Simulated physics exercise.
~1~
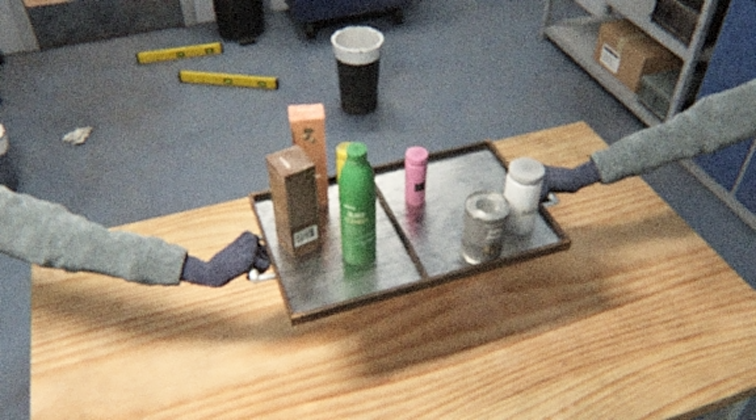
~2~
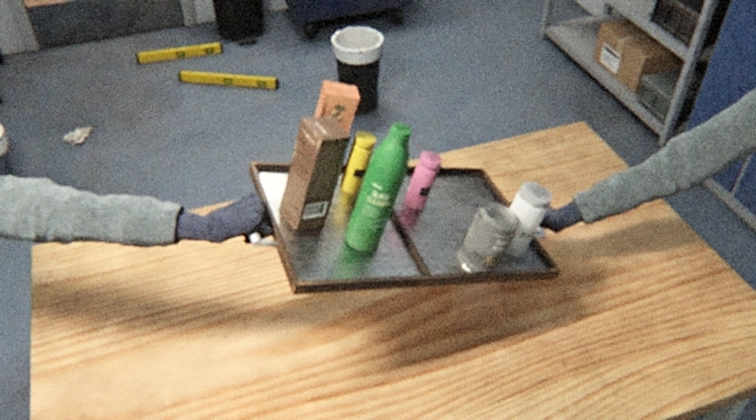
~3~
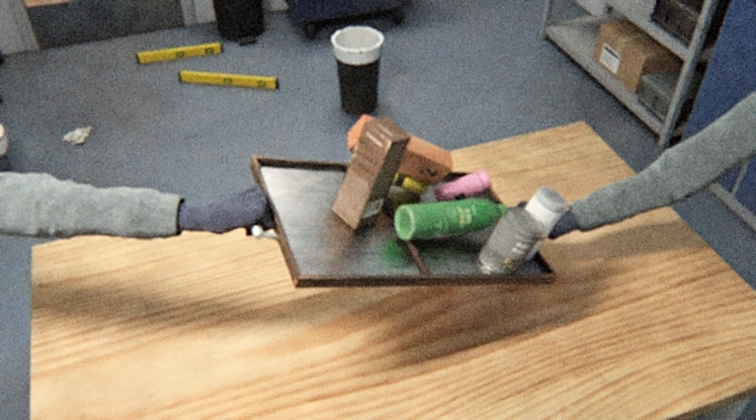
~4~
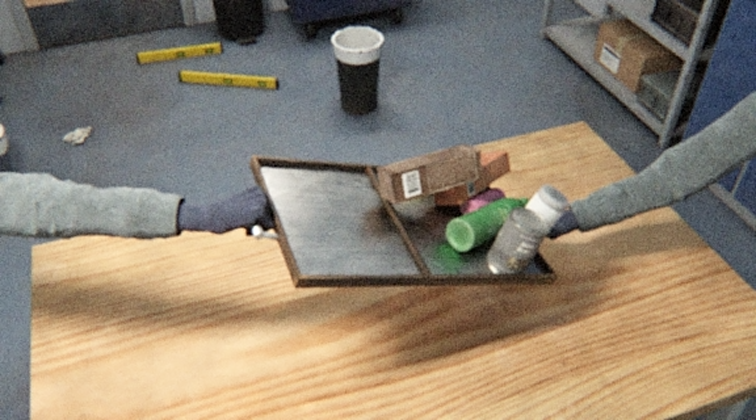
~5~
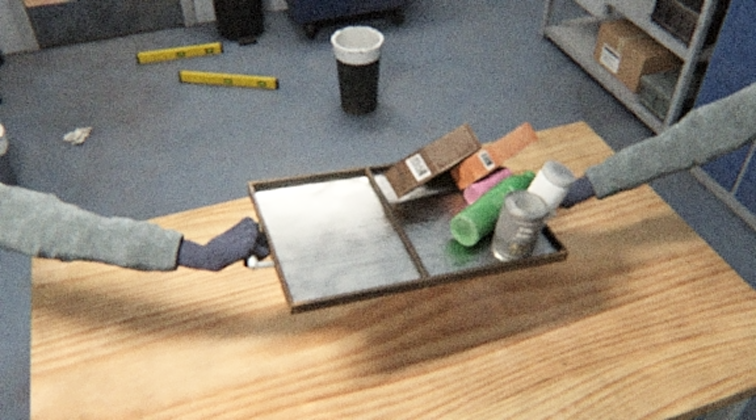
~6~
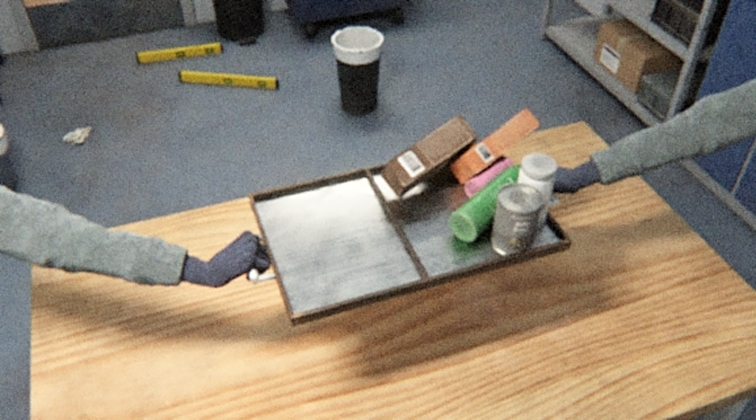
Two hands tilt a tray right, toppling bottles and cartons into a heap, then level it.
